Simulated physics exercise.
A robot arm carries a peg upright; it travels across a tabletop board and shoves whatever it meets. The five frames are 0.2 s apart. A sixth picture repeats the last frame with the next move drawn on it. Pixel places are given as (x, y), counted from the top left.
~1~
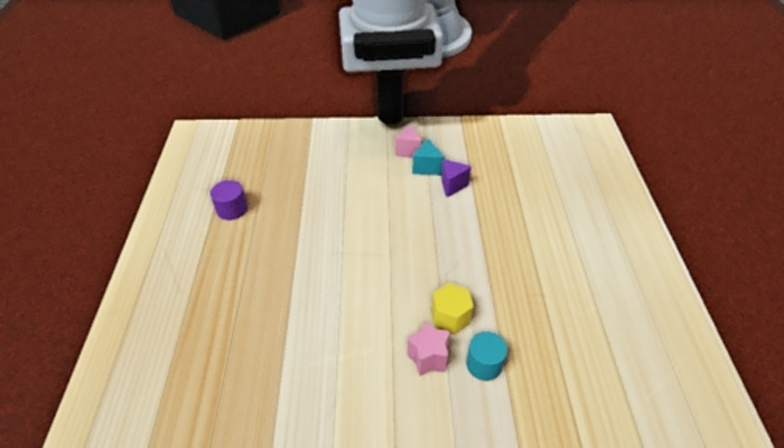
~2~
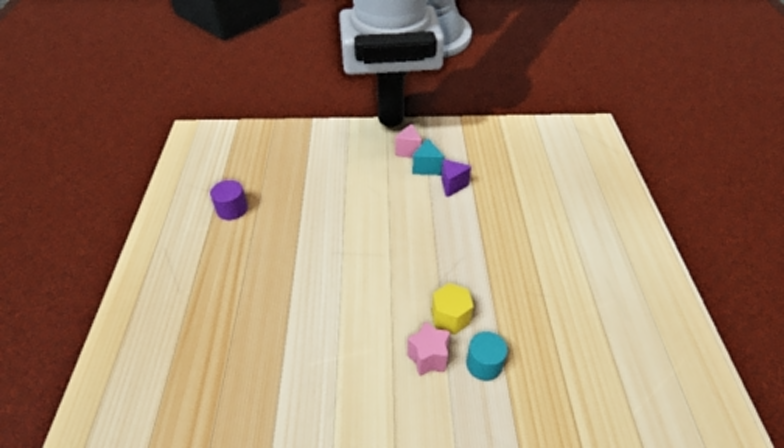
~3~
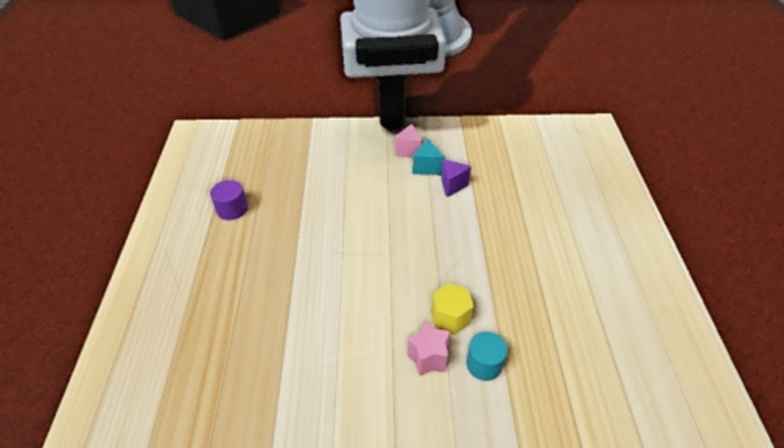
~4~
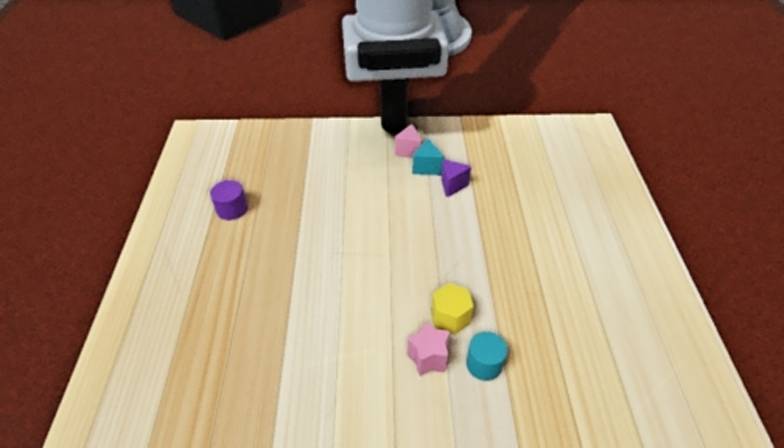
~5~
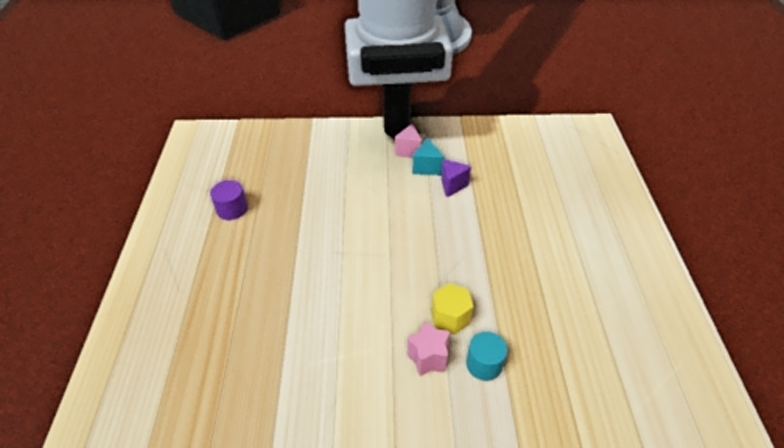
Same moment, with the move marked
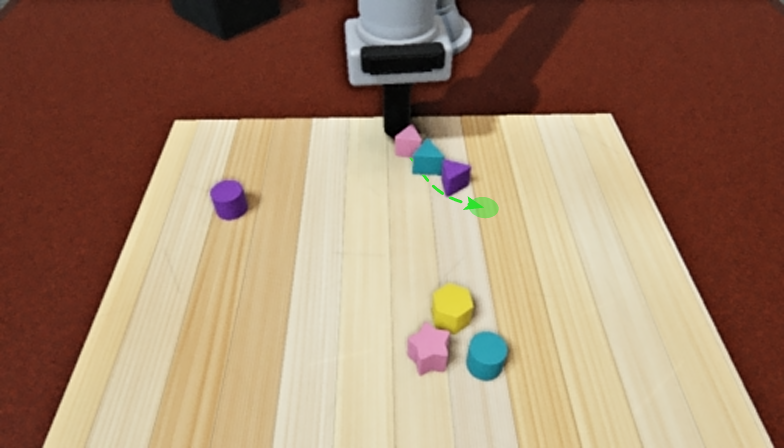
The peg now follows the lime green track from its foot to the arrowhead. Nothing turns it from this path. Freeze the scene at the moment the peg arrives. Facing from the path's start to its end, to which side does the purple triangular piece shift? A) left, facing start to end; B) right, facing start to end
Answer: A.
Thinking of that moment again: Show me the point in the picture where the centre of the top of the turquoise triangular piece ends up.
It will likely be found at (462, 161).
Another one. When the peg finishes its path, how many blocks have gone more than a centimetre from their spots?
At least three of them.
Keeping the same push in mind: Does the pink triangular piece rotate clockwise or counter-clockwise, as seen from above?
From the top: Clockwise.
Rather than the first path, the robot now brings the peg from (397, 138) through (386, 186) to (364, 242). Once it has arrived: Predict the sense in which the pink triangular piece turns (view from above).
Counterclockwise from above.
The line goes from (397, 138) by way of (416, 164) and (440, 192) to (484, 207).
On the path given first. One third of the way, peg (416, 157); pink triangular piece (420, 161), turned 25° clockwise; turquoise triangular piece (440, 156), turned 25° anticlockwise; purple triangular piece (459, 171).
Two thirds of the way, peg (441, 184); pink triangular piece (431, 187), turned 85° clockwise; turquoise triangular piece (459, 160), turned 55° anticlockwise; purple triangular piece (471, 175), turned 45° clockwise.
At the end, peg (485, 199); pink triangular piece (431, 188), turned 90° clockwise; turquoise triangular piece (462, 161), turned 75° anticlockwise; purple triangular piece (506, 178), turned 35° anticlockwise.
